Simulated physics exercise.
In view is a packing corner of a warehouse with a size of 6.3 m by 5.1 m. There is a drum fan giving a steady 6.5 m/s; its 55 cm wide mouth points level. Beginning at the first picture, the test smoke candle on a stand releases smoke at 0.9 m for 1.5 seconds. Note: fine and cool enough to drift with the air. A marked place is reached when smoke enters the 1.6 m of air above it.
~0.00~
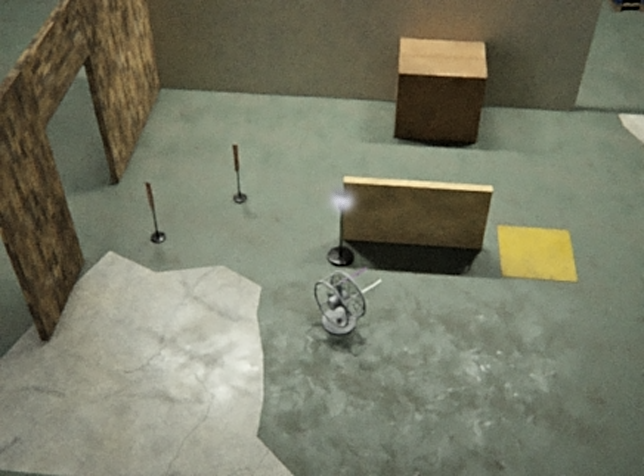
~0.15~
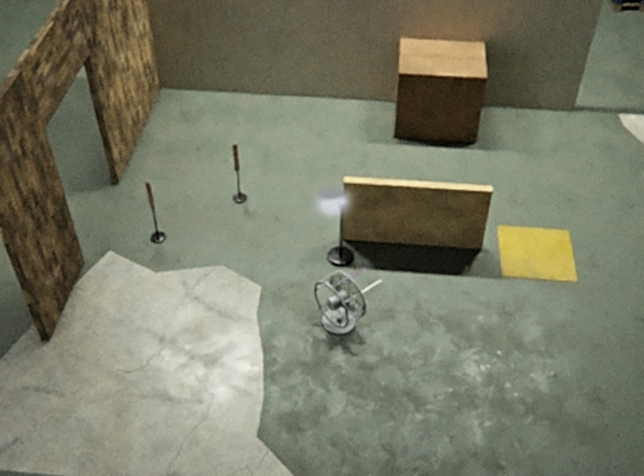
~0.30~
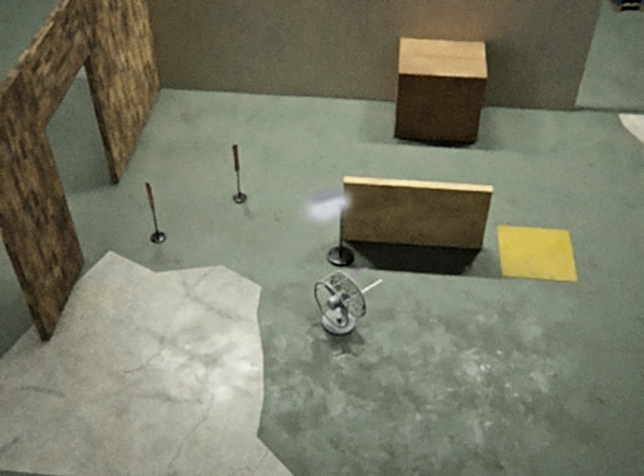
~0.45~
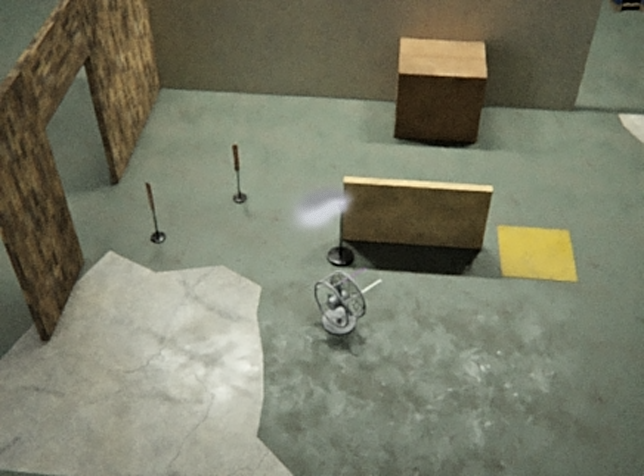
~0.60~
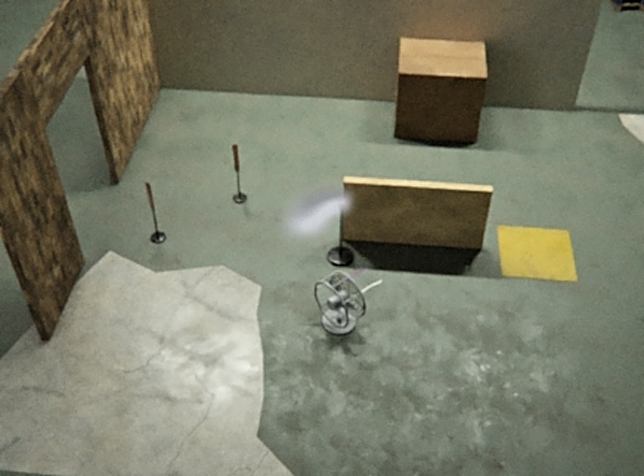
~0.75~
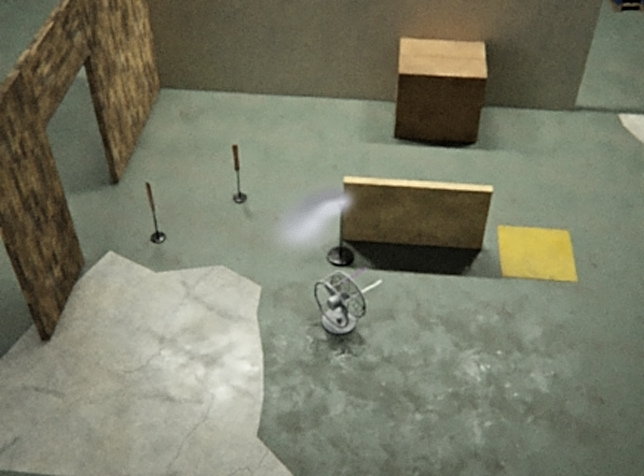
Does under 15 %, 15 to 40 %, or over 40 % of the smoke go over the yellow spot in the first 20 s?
In that time, over 40 % goes over it.
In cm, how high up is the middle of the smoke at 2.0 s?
The centre hangs close to 50 centimetres up.
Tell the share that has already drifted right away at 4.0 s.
Estimate: Close to 25 %.
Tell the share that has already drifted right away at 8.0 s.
About 70 per cent.
By 2.0 s we count, 2 % has passed over the yellow spot, with 100 % still about or yet to come, and the middle of the rest is near (306, 253).
By 4.0 s we count, 41 % has passed over the yellow spot, with 77 % still about or yet to come, and the middle of the rest is near (334, 248).
By 8.0 s we count, 54 % has passed over the yellow spot, with 35 % still about or yet to come, and the middle of the rest is near (143, 301).
By 20.0 s we count, 59 % has passed over the yellow spot, with 5 % still about or yet to come.
